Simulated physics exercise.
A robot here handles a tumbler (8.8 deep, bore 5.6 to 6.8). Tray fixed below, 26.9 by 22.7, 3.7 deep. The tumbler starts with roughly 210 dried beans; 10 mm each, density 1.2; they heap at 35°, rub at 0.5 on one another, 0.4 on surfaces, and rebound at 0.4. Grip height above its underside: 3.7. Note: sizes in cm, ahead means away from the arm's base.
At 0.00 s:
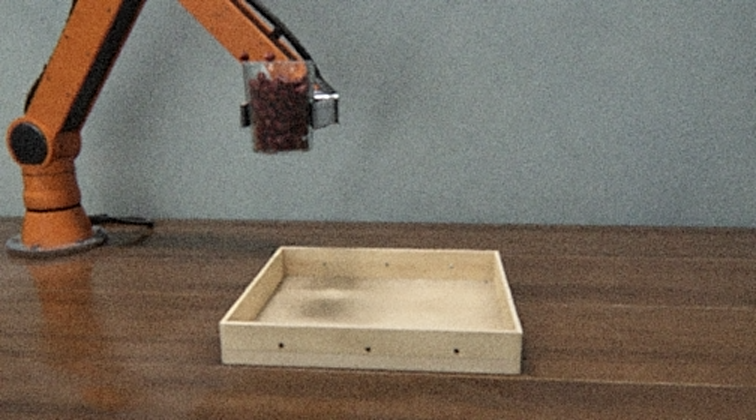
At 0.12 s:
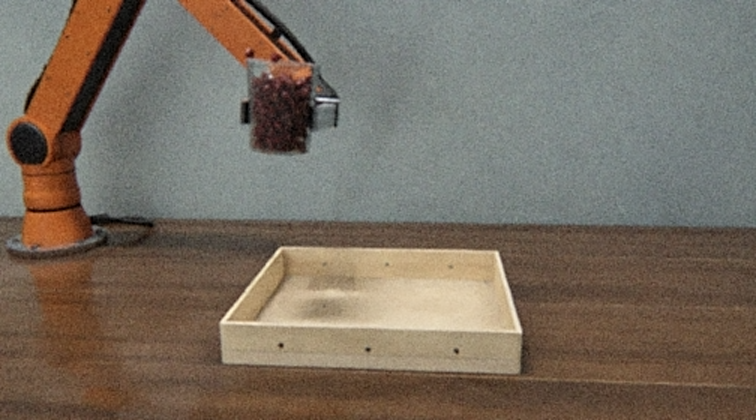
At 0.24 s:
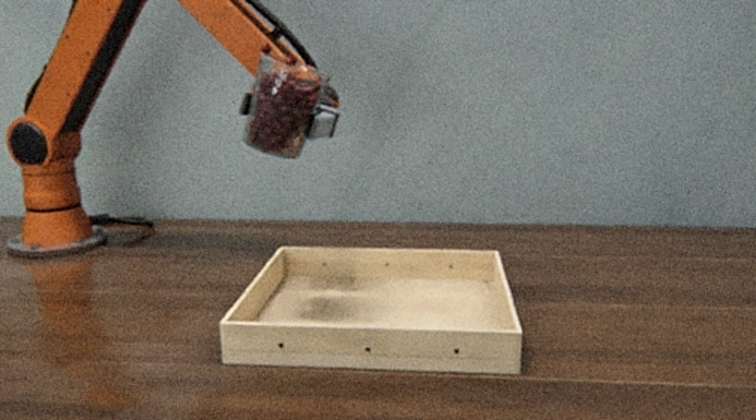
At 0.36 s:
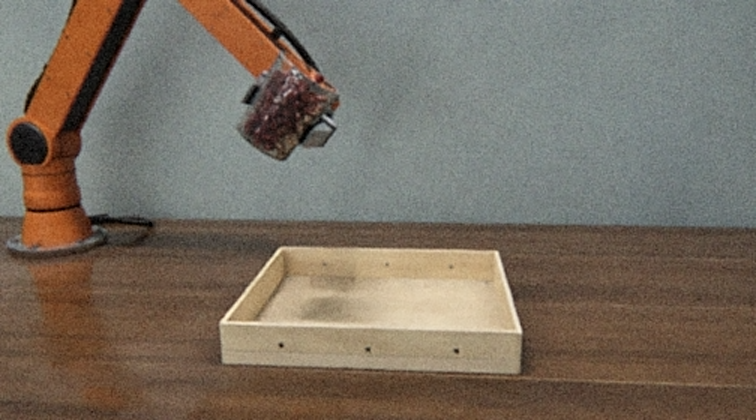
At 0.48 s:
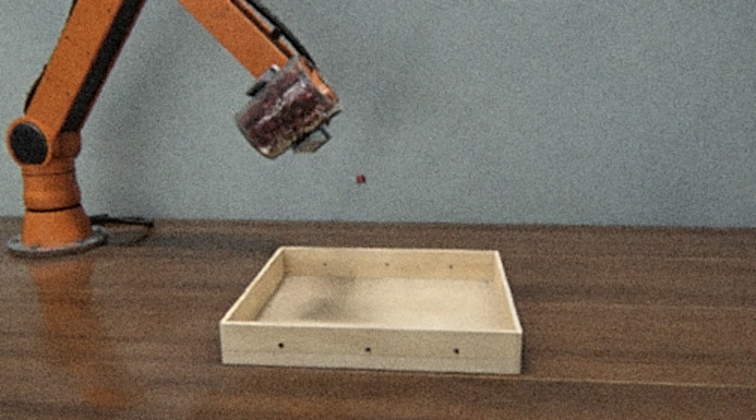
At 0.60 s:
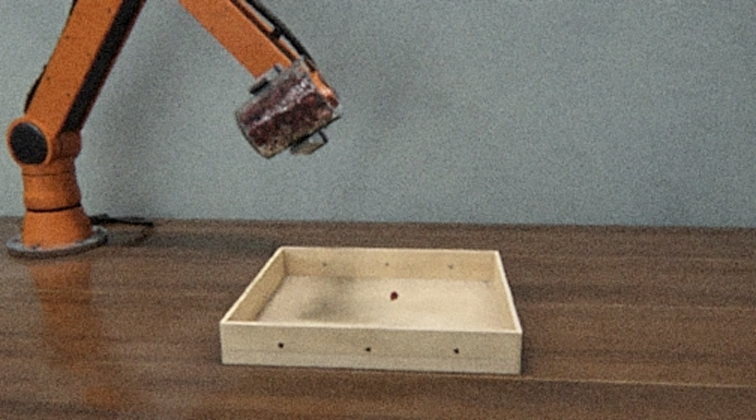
At the start, an orange robot arm holds a clear tumbler full of dark red beans upright above and behind a shallow wooden tray on a brown table. The arm then tilts the tumbler steadily to the right, and a single bean drops out and lands in the tray.
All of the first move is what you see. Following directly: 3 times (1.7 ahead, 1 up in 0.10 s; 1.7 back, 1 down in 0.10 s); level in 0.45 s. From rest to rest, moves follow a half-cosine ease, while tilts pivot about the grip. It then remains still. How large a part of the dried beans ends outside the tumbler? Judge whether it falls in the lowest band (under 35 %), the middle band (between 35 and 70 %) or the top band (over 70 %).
It falls in the lowest band.
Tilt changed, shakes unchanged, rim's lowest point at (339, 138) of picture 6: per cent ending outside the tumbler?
I'd say close to 50 per cent.
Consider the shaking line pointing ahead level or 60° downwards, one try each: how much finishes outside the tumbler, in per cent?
Estimates, in order: 5 % then 0 %.
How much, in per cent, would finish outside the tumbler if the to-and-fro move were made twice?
That change gives some 5 percent.
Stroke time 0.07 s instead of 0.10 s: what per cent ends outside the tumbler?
I'd expect some 25 per cent.
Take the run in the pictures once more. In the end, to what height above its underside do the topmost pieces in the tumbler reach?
Height at rest: About 9.0 centimetres.
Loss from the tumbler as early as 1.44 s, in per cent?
Share out: Near 10 %.
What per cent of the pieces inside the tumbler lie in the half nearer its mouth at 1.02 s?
45 per cent.
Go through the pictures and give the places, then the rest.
The first picture shows tumbler middle at (281, 108), level; upper third of the load around (280, 90), from x 245 to 305, top at y 55; 206 in the tumbler.
The second picture shows tumbler middle at (282, 108), tilted 5° forward; upper third of the load around (281, 90), from x 250 to 310, top at y 55.
The third picture shows tumbler middle at (283, 109), tilted 20° forward; upper third of the load around (283, 92), from x 255 to 315, top at y 50.
The fourth picture shows tumbler middle at (285, 110), tilted 37° forward; upper third of the load around (286, 95), from x 250 to 325, top at y 75.
The fifth picture shows tumbler middle at (286, 111), tilted 52° forward; upper third of the load around (288, 98), from x 245 to 360, top at y 75; 205 in the tumbler, 1 in flight or on a rim.
The sixth picture shows tumbler middle at (287, 112), tilted 57° forward; upper third of the load around (290, 99), from x 245 to 395, top at y 80; 205 in the tumbler, 1 in the tray.
By 1.02 s, tilted 57° forward, highest piece 25 above the table; 196 in the tumbler, 4 in the tray, 6 in flight or on a rim.
By 1.44 s, tilted 26° forward, highest piece 26 above the table; 183 in the tumbler, 22 in the tray, 1 in flight or on a rim.
By 1.85 s, level, highest piece 27 above the table; 183 in the tumbler, 23 in the tray.
By 2.90 s, level, highest piece 27 above the table; 183 in the tumbler, 23 in the tray.
Final count, 183 in the tumbler, 23 in the tray. That is 11 % outside the tumbler.
